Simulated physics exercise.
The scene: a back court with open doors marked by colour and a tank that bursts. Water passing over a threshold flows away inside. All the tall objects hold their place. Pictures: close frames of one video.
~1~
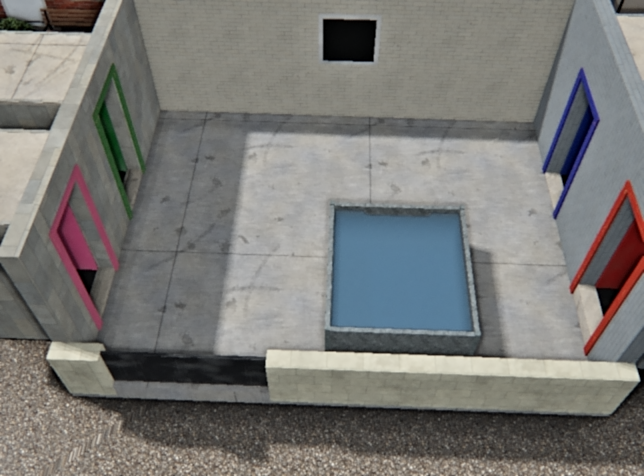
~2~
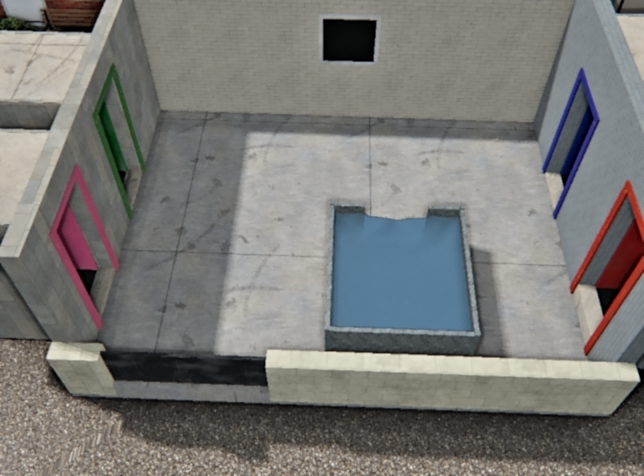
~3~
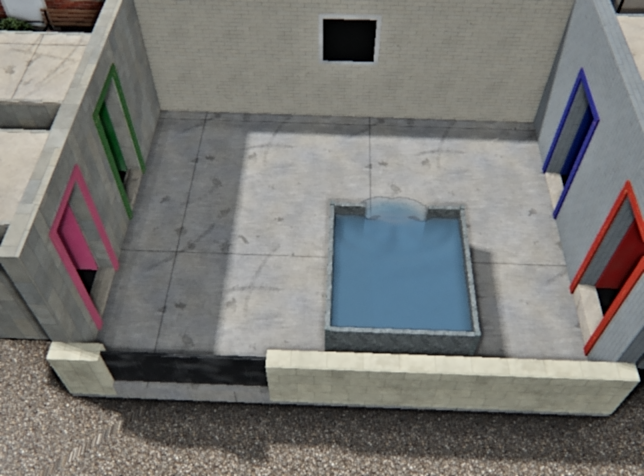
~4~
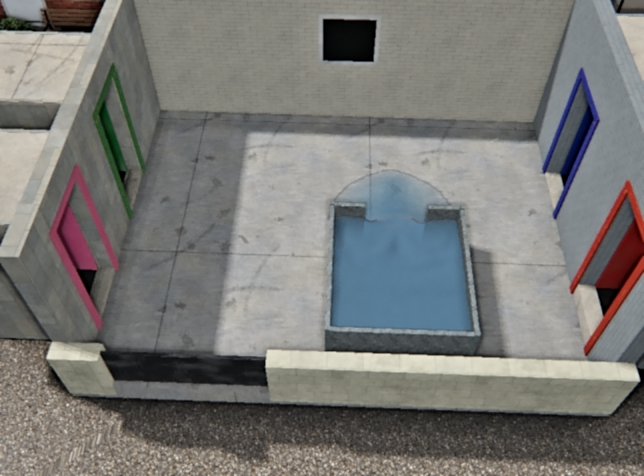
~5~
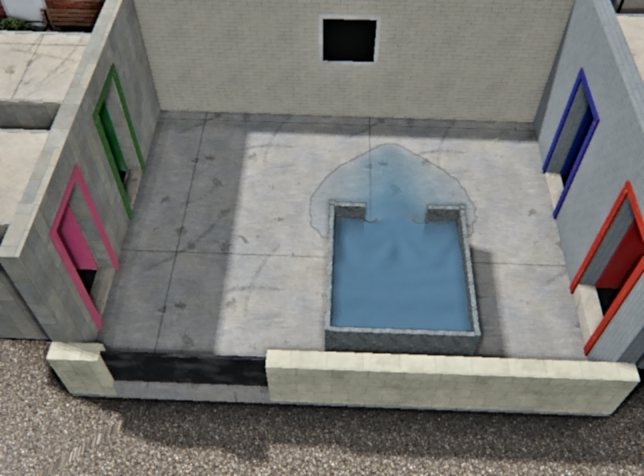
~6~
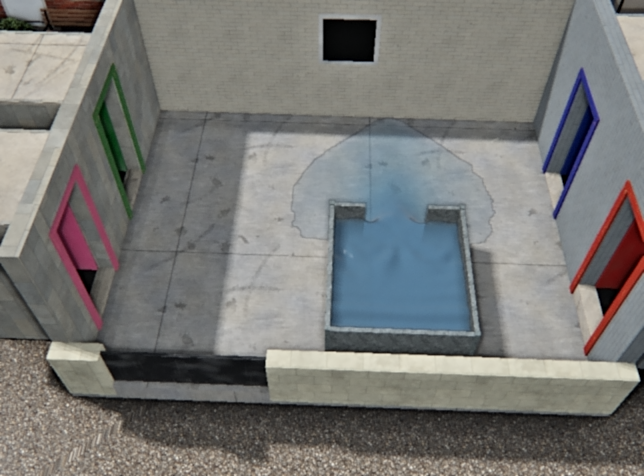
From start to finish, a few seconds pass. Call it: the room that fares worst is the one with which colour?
It is the blue one.
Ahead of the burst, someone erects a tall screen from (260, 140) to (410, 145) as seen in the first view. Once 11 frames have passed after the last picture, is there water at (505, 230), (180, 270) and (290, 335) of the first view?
First spot unreached, second unreached, third unreached.
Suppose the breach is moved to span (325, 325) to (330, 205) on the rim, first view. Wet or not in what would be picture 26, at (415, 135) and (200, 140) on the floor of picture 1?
Point one left dry, point two soaked.
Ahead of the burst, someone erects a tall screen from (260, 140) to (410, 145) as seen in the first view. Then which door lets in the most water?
I'd say the blue one.
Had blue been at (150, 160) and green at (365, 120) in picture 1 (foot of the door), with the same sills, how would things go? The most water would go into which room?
I'd say the biggest share comes in at the one in green.
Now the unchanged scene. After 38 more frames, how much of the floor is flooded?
Estimated share: About 85 %.
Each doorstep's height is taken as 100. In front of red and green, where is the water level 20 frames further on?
Roughly 0 and 70 %.
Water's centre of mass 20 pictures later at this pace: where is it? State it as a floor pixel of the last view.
Roughly (379, 210).
A moment on, water covers 30 % of the floor; blue door not reached, pink door not reached, green door not reached, red door not reached.
Next, water covers 40 % of the floor; blue door wet at the sill, nothing in, pink door not reached, green door not reached, red door not reached.
Then, water covers 50 % of the floor; blue door a trickle in, pink door not reached, green door wet at the sill, nothing in, red door not reached.
Later, water covers 85 % of the floor; blue door some in, pink door wet at the sill, nothing in, green door wet at the sill, nothing in, red door wet at the sill, nothing in.
In the end, water covers 100 % of the floor; blue door a lot in, pink door wet at the sill, nothing in, green door wet at the sill, nothing in, red door wet at the sill, nothing in; the blue door has let in the most.
